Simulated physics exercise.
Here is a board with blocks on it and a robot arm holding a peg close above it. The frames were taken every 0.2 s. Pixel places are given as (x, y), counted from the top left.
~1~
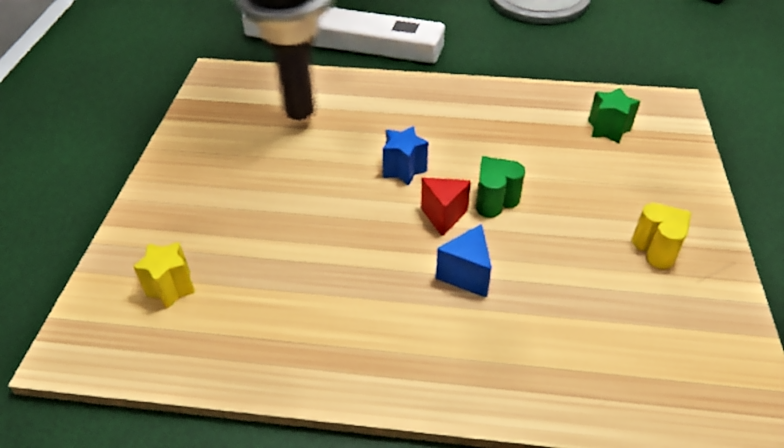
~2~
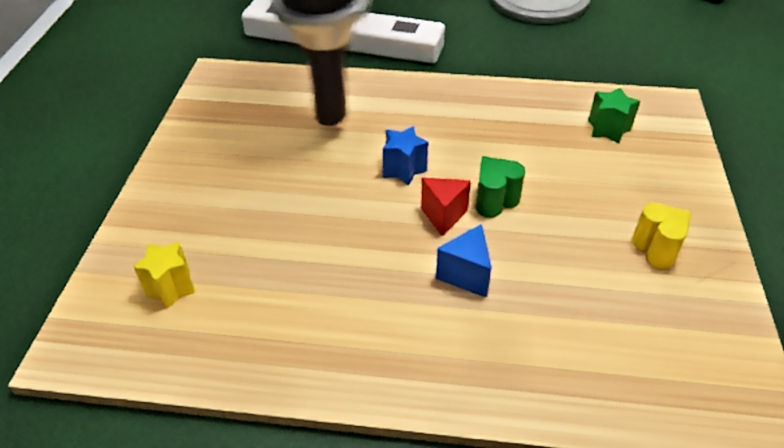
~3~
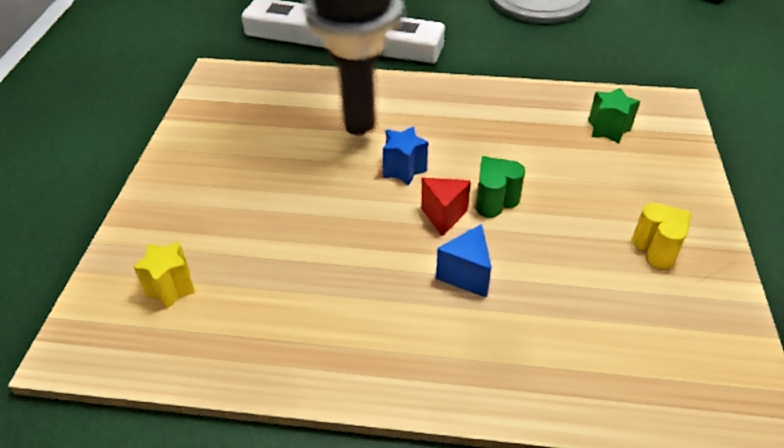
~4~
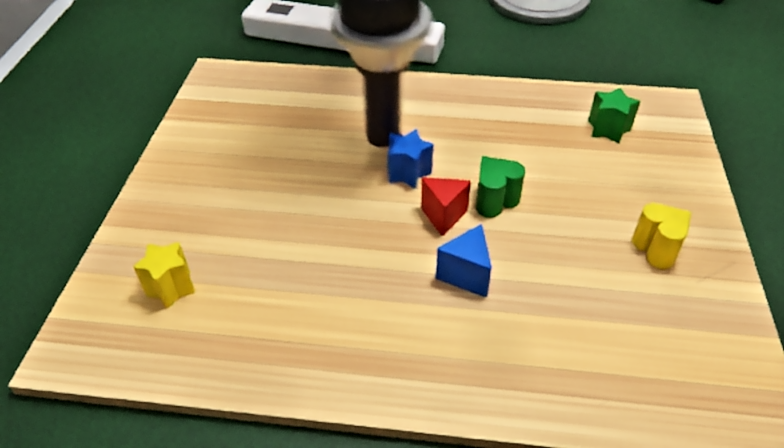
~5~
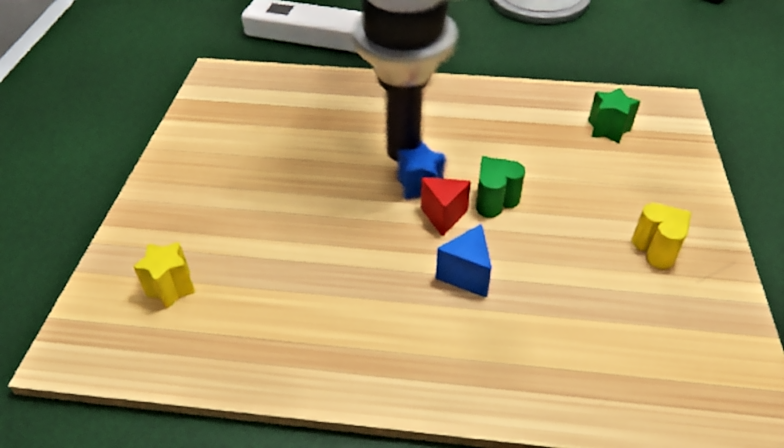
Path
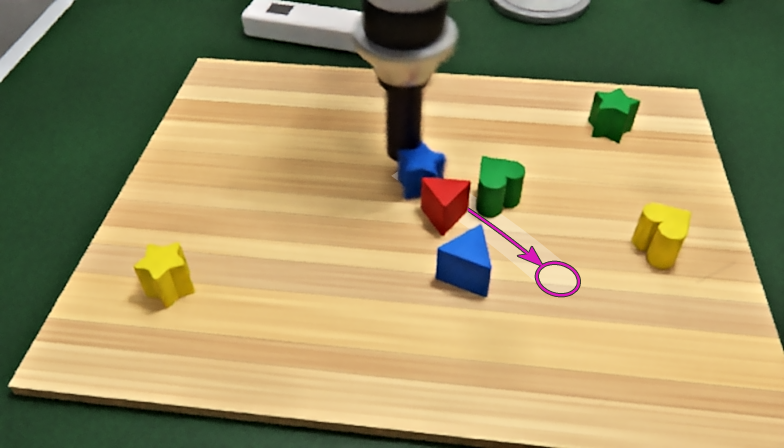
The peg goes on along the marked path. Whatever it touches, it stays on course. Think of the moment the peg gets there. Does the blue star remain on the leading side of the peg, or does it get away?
That block drops off.
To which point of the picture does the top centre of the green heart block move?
So, by the moment the path ends, you'll find the top centre of the green heart block at (522, 177).
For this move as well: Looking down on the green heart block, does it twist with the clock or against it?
From overhead, the rotation is counterclockwise.
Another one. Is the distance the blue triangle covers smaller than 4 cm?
No, I don't think so.
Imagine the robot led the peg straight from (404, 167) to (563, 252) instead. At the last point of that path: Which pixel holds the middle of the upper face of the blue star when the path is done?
I expect it at (513, 224).
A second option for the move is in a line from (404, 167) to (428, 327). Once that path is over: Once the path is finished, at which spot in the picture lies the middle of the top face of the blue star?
At roughly (453, 218).
Drawn move, from (404, 167) through (452, 199) and (504, 235) to (558, 279).
The first path, step by step. One third of the way, peg at (454, 184); blue star at (467, 193), turned 15° clockwise; red triangle at (469, 221), turned 20° clockwise; blue triangle at (472, 251).
Two thirds of the way, peg at (507, 220); blue star at (503, 232), turned 45° clockwise; red triangle at (481, 257), turned 50° clockwise; blue triangle at (476, 285), turned 30° clockwise; green heart block at (522, 177), turned 50° anticlockwise.
At the end, peg at (562, 264); blue star at (525, 258), turned 95° clockwise; red triangle at (479, 263), turned 65° clockwise; blue triangle at (476, 290), turned 50° clockwise; green heart block at (522, 177), turned 50° anticlockwise.
